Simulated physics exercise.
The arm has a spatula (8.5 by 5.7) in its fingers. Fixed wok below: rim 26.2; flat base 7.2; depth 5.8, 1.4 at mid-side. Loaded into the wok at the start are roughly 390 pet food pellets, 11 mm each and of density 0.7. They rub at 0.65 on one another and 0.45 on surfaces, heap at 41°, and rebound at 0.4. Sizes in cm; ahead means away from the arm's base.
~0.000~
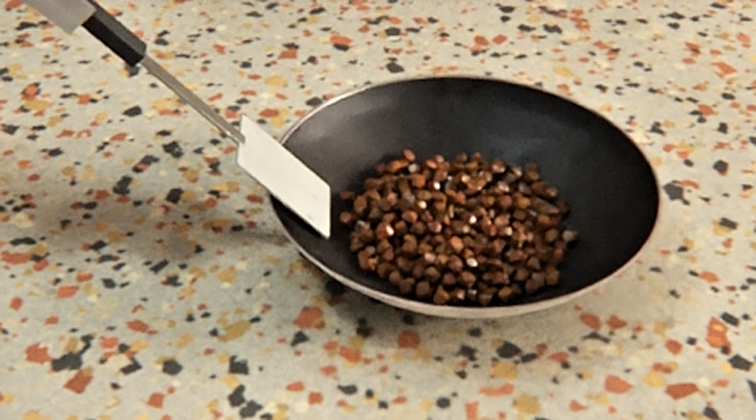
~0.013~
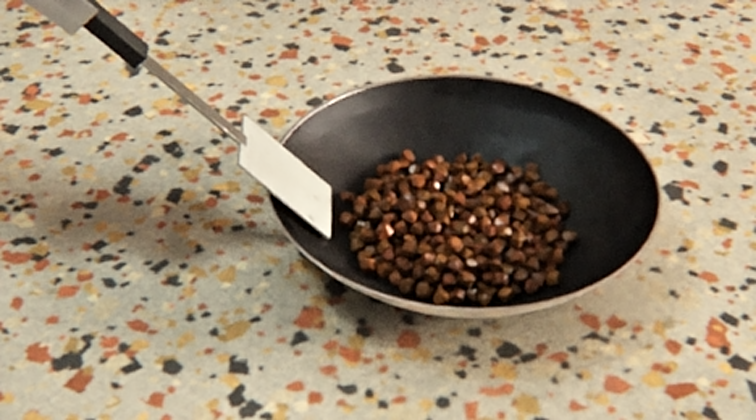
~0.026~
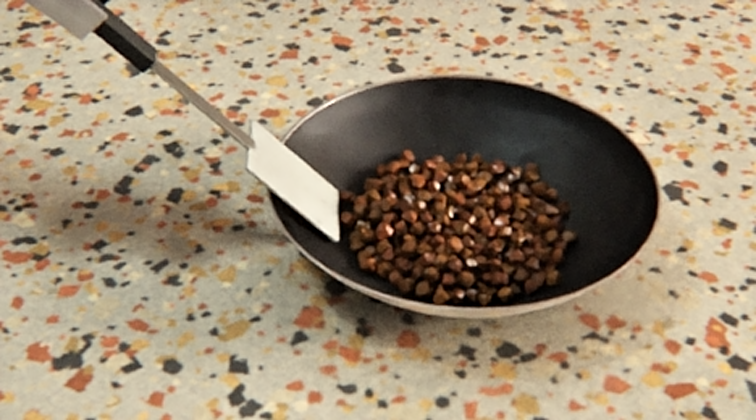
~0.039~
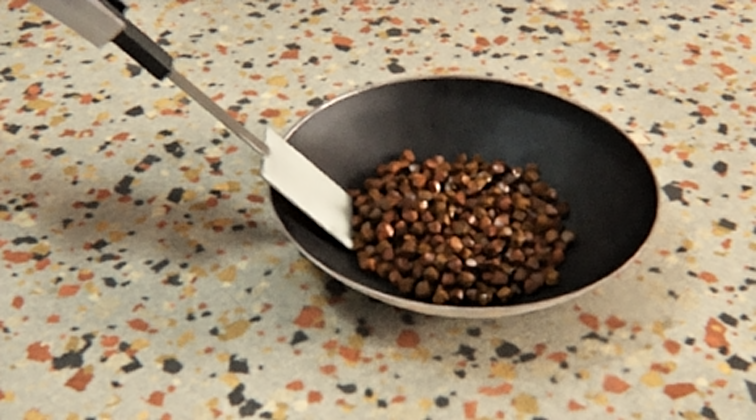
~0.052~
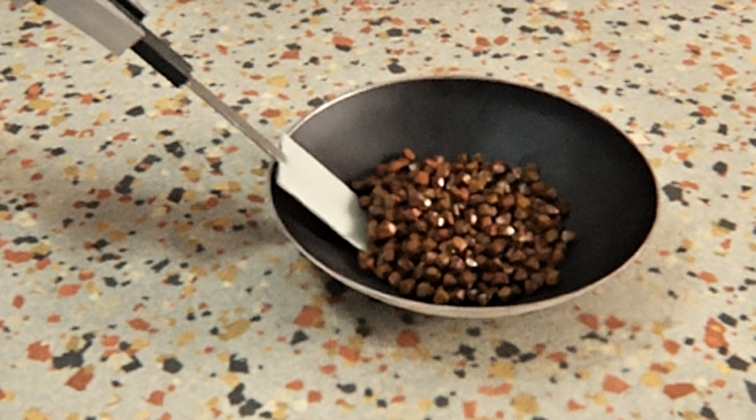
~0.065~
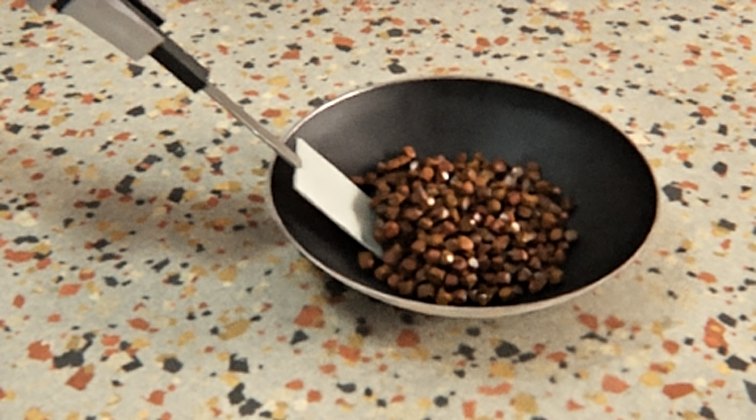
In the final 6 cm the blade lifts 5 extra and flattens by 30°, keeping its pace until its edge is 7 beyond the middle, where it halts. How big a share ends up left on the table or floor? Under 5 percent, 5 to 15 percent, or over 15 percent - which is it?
It is 5 to 15 percent.
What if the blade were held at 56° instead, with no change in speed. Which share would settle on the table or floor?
I'd put it at about 10 per cent.
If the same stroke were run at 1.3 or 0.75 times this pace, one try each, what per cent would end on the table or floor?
Around 15 per cent and around 5 per cent.
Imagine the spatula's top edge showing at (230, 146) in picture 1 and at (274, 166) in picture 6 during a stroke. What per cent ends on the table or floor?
It comes to something like 5 %, give or take.
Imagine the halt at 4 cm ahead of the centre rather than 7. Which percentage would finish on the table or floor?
That would be something like 0 in a hundred.
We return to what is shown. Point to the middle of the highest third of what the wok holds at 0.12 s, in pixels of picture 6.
I'd point to about (498, 210).
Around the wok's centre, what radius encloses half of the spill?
Close to 28 cm from the centre.
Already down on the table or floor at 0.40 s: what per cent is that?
Some 6 per cent of the load.
After 0.12 s, sloping 47°, highest piece 6 above the table; 394 in the wok.
After 0.17 s, sloping 36°, highest piece 6 above the table; 394 in the wok.
After 0.40 s, sloping 17°, highest piece 8 above the table; 360 in the wok, 21 on the table or floor, 13 on the blade or in flight.
After 1.45 s, sloping 17°, highest piece 6 above the table; 360 in the wok, 34 on the table or floor.
In the end, 360 in the wok, 34 on the table or floor. That is 9 % on the table or floor.
